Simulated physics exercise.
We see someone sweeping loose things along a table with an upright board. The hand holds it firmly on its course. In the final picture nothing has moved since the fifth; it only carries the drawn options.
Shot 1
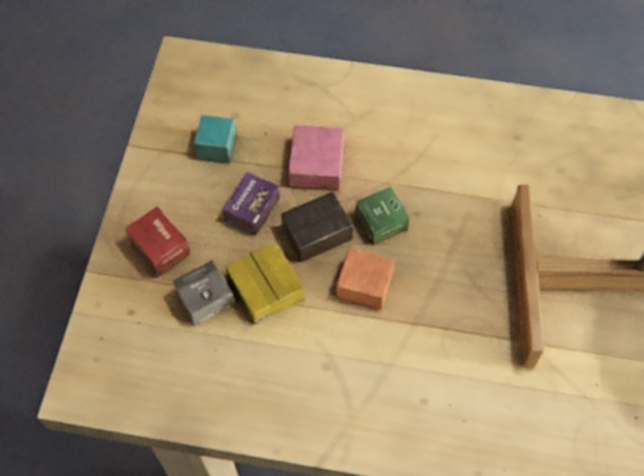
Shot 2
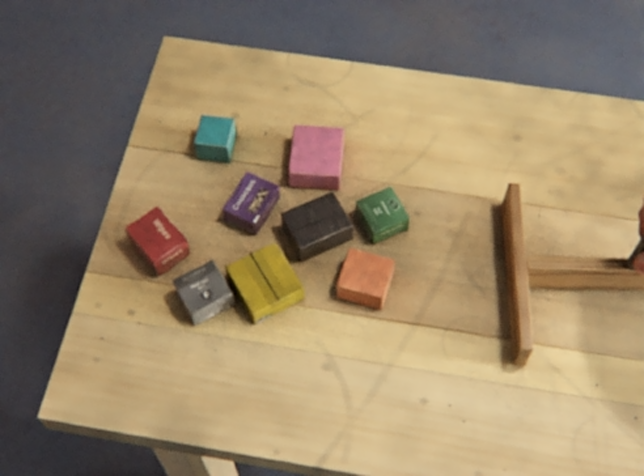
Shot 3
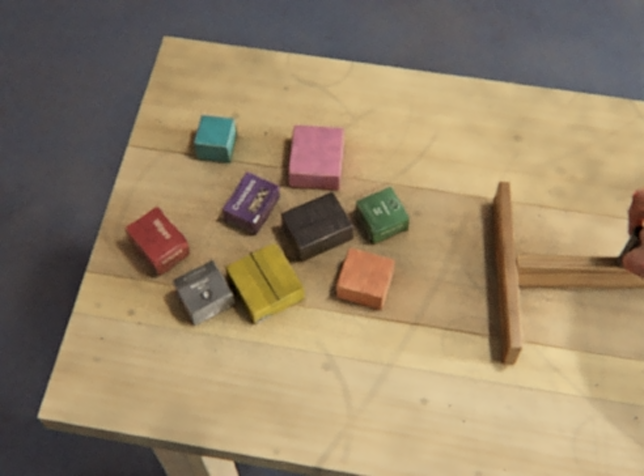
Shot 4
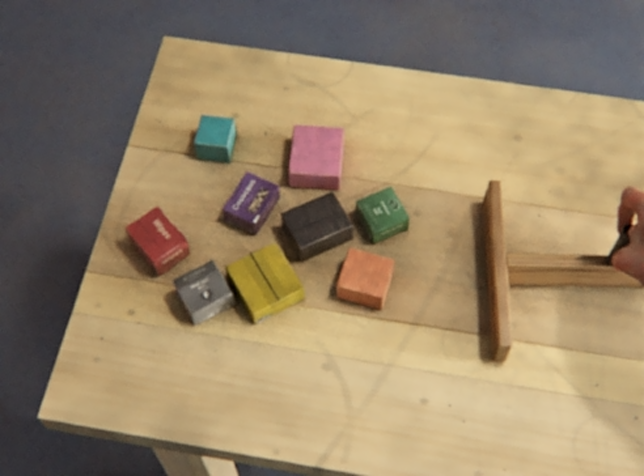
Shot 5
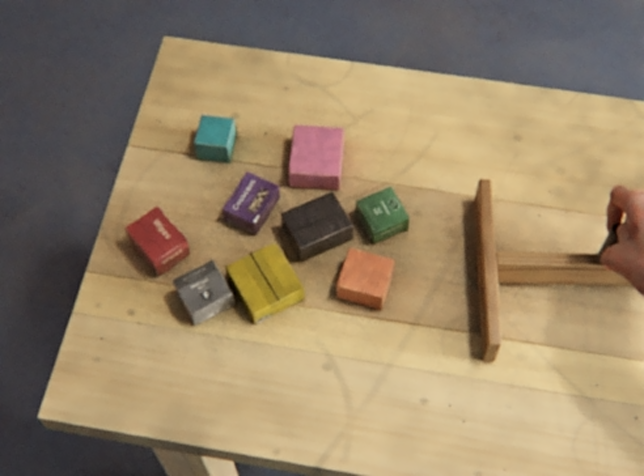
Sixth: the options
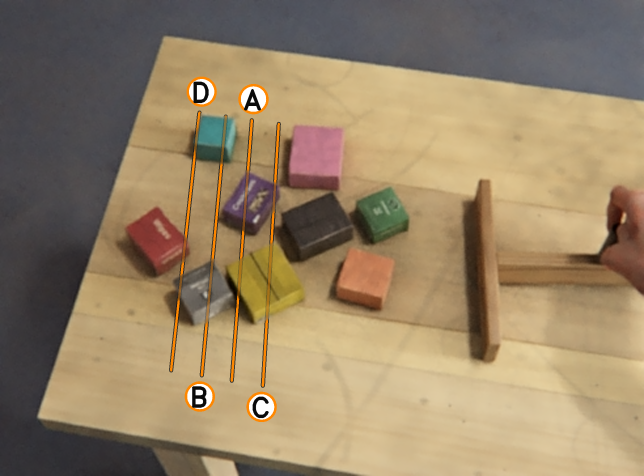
Hand sliding an upright wooden board slowly left across a table toward nine still, coloured blocks and boxes, not touching them.
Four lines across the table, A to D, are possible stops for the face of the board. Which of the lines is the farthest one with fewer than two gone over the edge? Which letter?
As far as mark D.
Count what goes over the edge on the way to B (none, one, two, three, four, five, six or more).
In all, none.
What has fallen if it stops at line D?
The red box goes over.
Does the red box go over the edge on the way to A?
No.
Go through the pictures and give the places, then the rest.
In the first picture, orange block (366, 279); pink block (317, 158); yellow box (265, 283).
In the second picture, board (521, 262); red box (158, 241).
In the third picture, board (511, 261); purple packet (252, 204).
In the fourth picture, board (500, 259); grey packet (204, 293).
In the fifth picture, board (490, 257); orange block (366, 279); pink block (317, 158); yellow box (265, 283).
On the marked copy, A at (243, 241); B at (215, 236); C at (271, 245); D at (186, 232).
Taking D. A third of the way, board (379, 240); orange block (348, 282); green packet (345, 207).
Two thirds of the way, board (271, 224); red box (144, 235); grey packet (149, 322).
When it is over, board (186, 211); red box over the edge; purple packet (118, 179); one fallen.
As for the rest, A is within the limit but short; B is within the limit but short; C is within the limit but short.
